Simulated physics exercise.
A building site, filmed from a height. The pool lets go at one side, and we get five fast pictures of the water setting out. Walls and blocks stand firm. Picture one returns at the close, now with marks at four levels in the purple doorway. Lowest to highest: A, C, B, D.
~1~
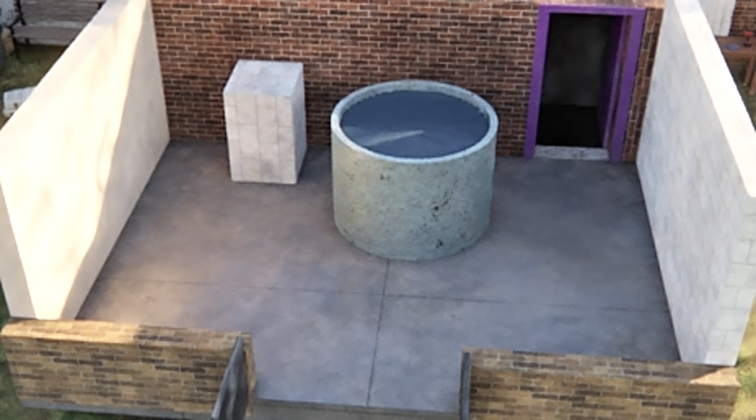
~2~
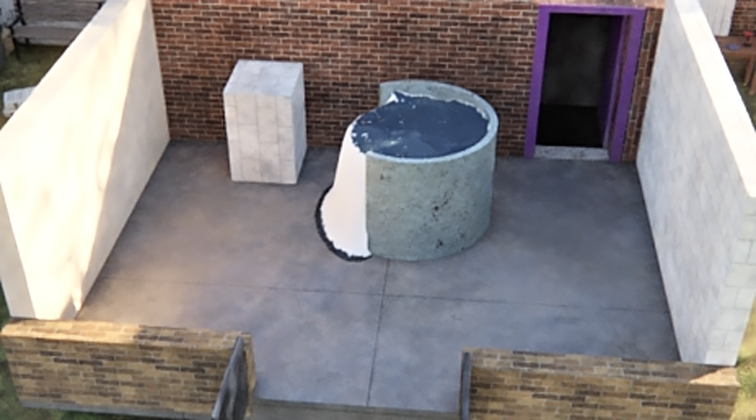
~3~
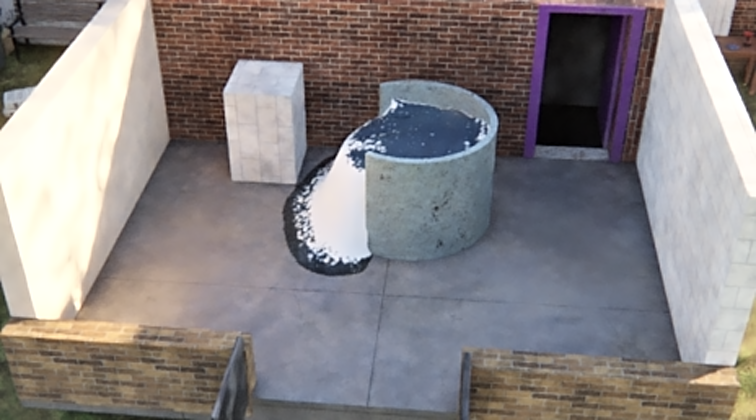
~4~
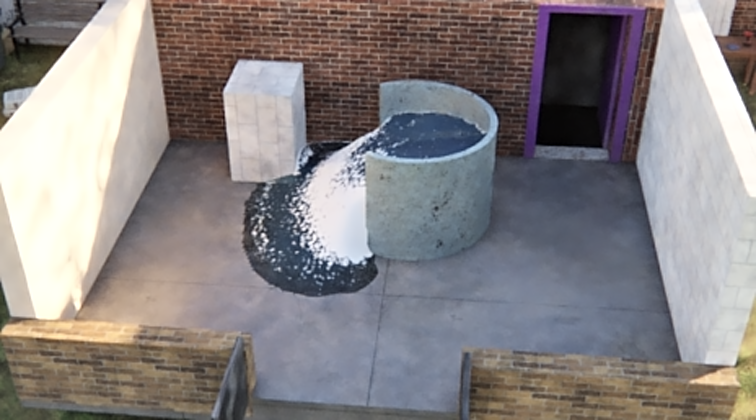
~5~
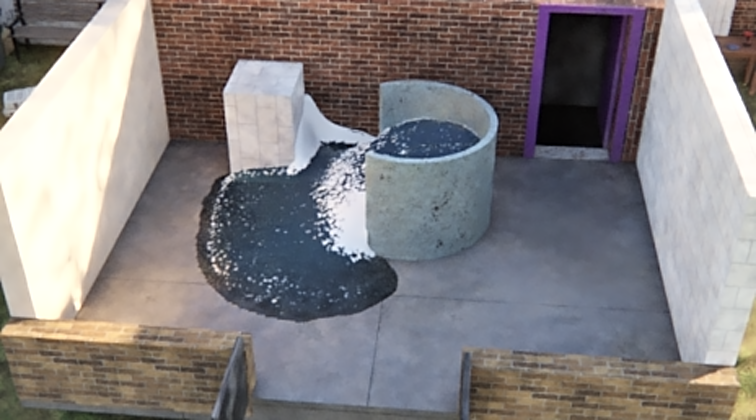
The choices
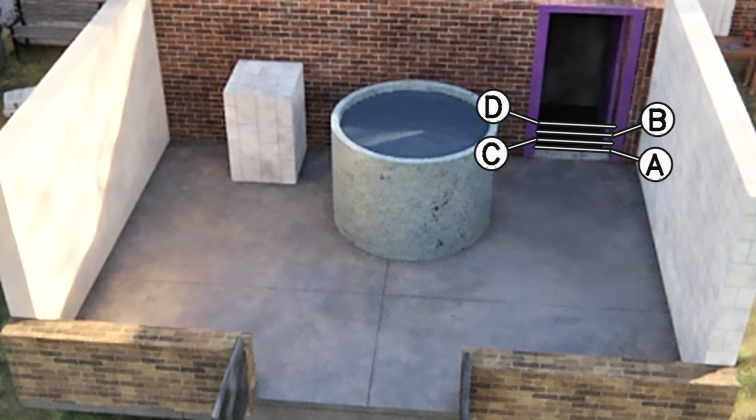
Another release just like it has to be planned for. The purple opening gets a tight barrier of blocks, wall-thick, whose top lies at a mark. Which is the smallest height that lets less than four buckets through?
Go for A.
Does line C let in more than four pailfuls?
No.
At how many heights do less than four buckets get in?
All of them.
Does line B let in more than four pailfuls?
No, not at all.
On the marked copy, A at (573, 148); B at (575, 133); C at (574, 141); D at (576, 124); from the bottom up A, C, B, D.
Choosing A, a splash gets over, under a bucket.
Choosing B, nothing gets over.
Choosing C, nothing gets over.
Choosing D, nothing gets over.
